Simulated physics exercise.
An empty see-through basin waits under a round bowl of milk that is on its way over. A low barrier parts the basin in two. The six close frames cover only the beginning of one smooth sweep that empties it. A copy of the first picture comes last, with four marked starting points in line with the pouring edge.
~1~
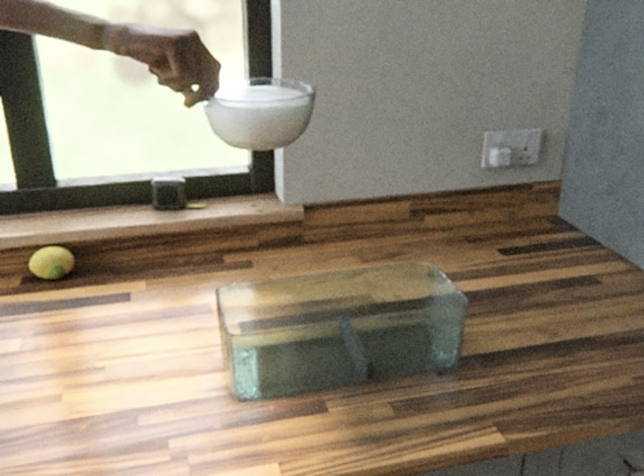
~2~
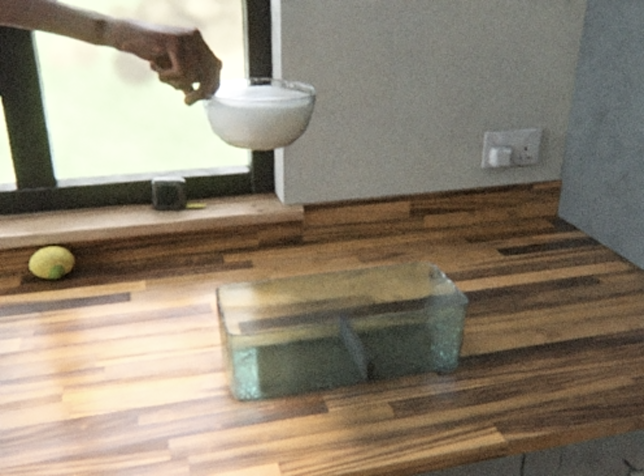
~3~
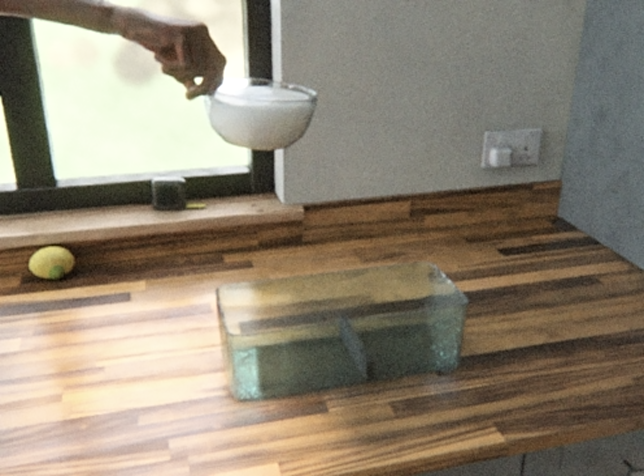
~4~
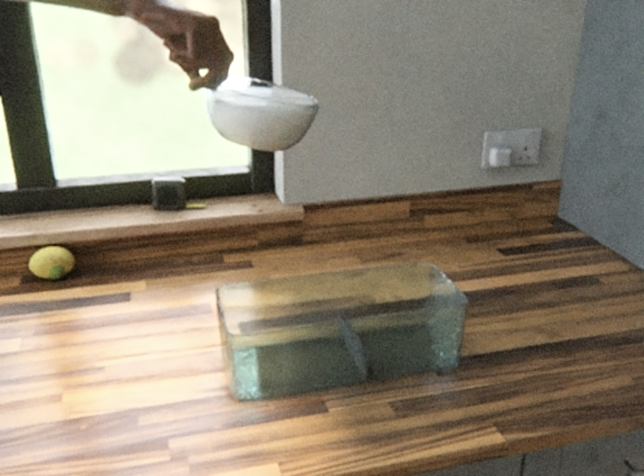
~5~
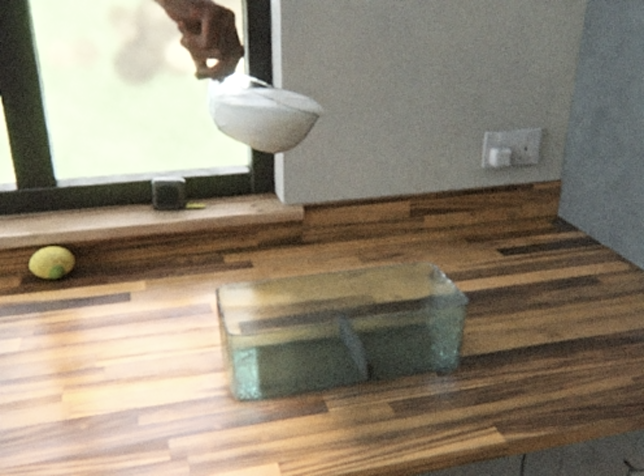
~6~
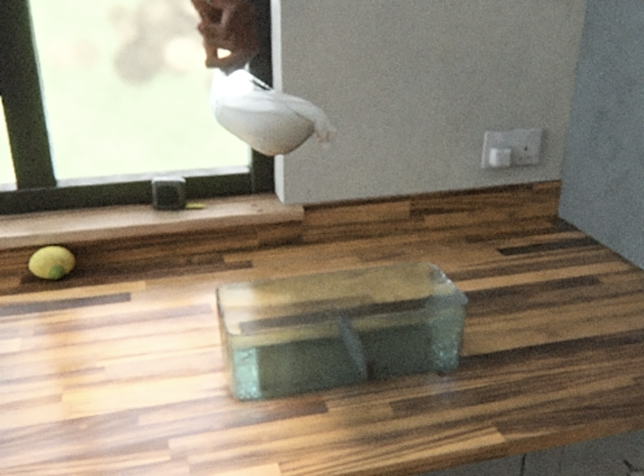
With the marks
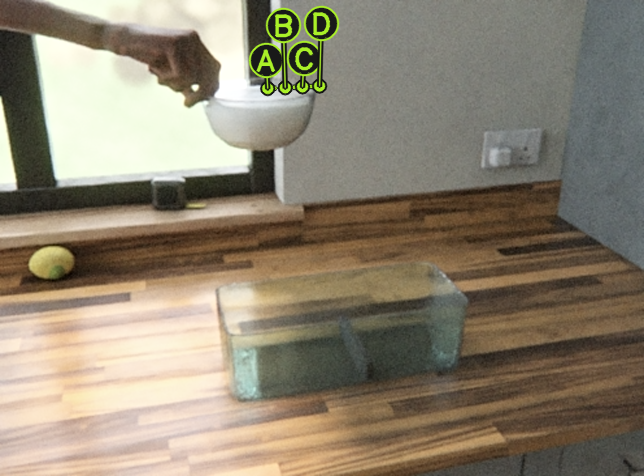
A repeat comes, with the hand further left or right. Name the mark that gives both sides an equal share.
I would pick place B.
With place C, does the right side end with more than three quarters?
No.
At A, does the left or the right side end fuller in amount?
The left one.
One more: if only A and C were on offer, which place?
That is place C.
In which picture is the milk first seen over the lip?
Picture 5.
On the marked copy, A at (267, 88); B at (285, 87); C at (302, 86); D at (319, 86).
With A, about 77 % ends left of the wall and 18 % right of it; 4 % is lost outside.
With B, about 51 % ends left of the wall and 45 % right of it; 4 % is lost outside.
With C, about 36 % ends left of the wall and 60 % right of it; 4 % is lost outside.
With D, about 28 % ends left of the wall and 68 % right of it; 3 % is lost outside.
